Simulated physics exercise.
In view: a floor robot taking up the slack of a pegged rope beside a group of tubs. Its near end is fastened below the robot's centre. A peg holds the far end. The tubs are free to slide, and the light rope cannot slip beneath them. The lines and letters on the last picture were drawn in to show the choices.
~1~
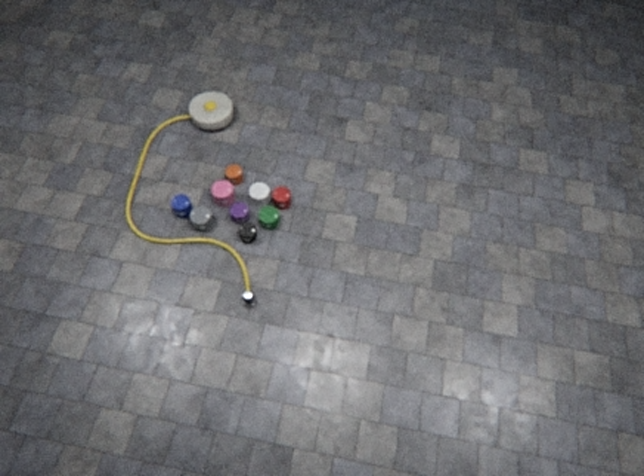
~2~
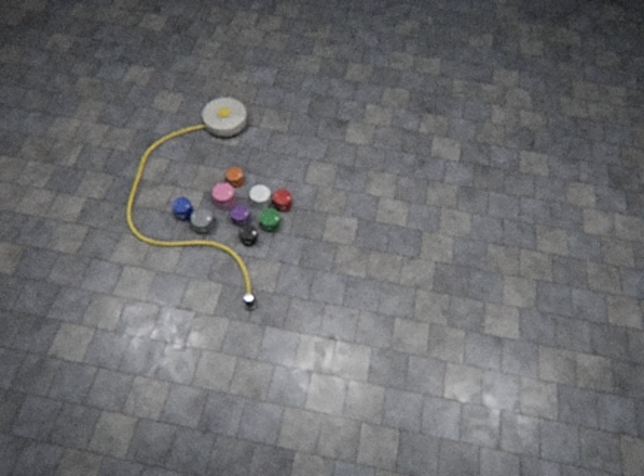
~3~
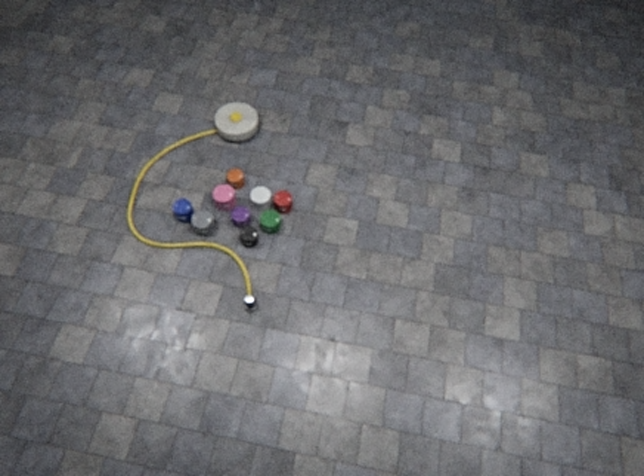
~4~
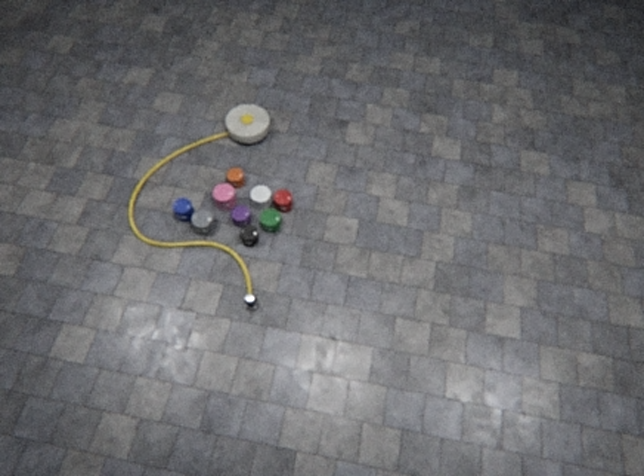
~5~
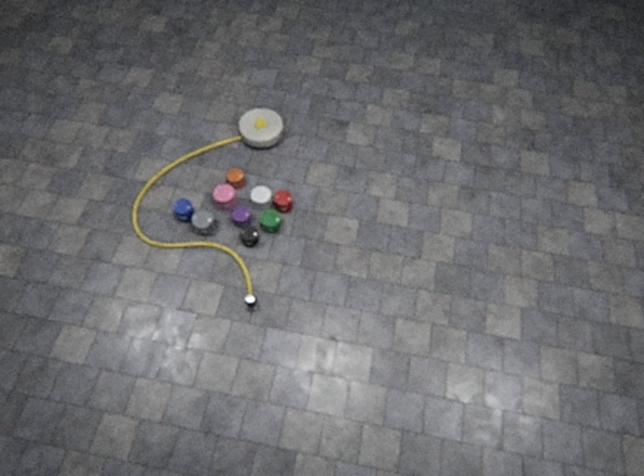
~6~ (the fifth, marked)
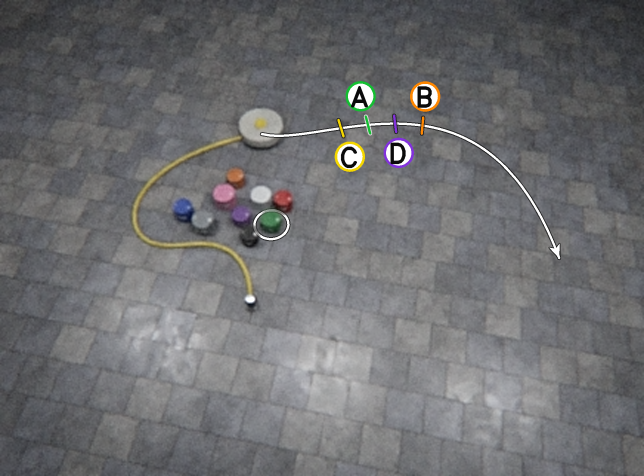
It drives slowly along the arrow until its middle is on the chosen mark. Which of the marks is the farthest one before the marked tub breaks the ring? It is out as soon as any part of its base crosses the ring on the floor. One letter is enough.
B is the last safe stop.
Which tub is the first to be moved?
The blue one.
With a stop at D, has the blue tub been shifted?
Yes.
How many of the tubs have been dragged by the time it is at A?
One.
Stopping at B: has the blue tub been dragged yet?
Yes.
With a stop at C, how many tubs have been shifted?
The count is none.
On the marked copy, A at (368, 125); B at (422, 126); C at (341, 128); D at (395, 124); the ring at (271, 224); the route from (262, 134) via (440, 129) to (559, 258).
With B. Early on, robot (319, 126); green tub (271, 221).
Further on, robot (376, 119); green tub (271, 221); blue tub (199, 208).
At the end, robot (424, 120); purple tub (251, 219); pink tub (245, 199); white tub (265, 201); green tub (271, 221); grey tub (235, 230); orange tub (258, 188); blue tub (234, 213); the green tub is still in its ring.
As for the rest, A is safe but short; C is safe but short; D is safe but short.
